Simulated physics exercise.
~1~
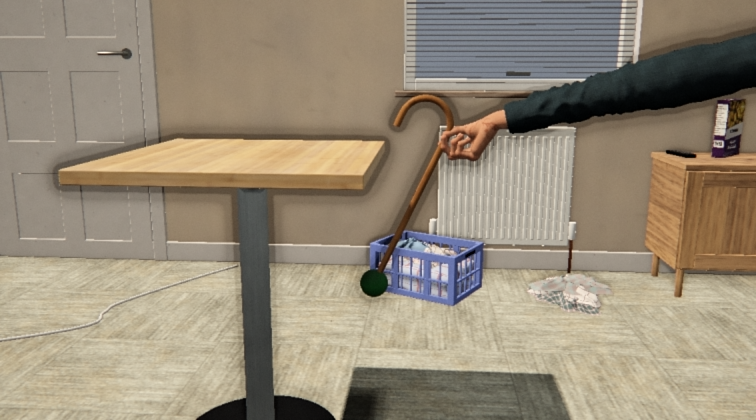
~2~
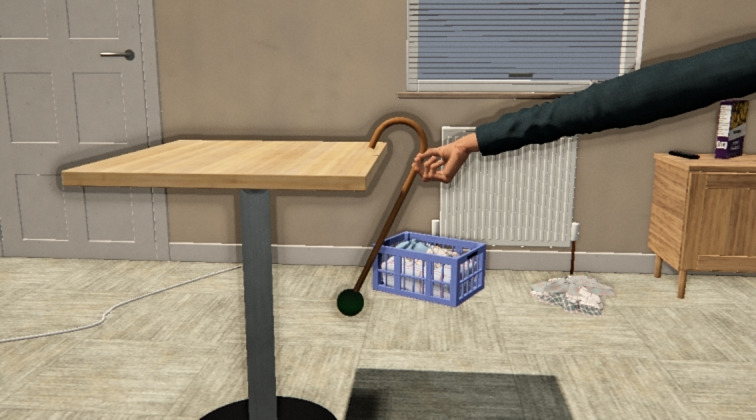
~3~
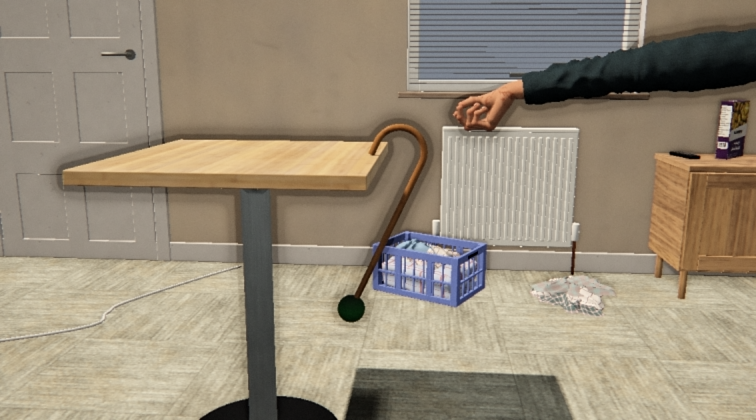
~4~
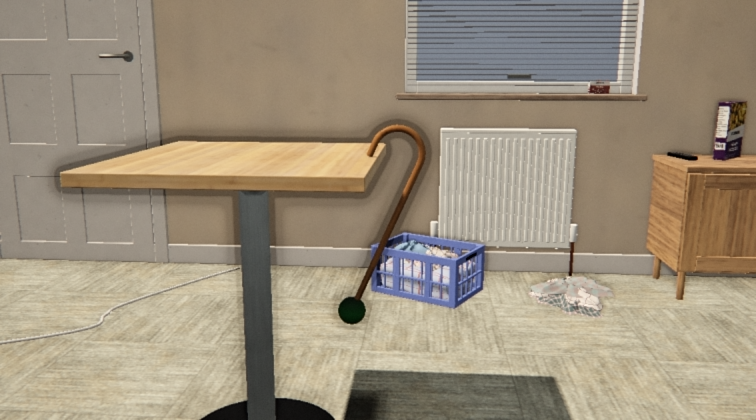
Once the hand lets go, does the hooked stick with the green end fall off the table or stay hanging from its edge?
It stays hooked over the table's edge, hanging there at rest after the hand has gone.
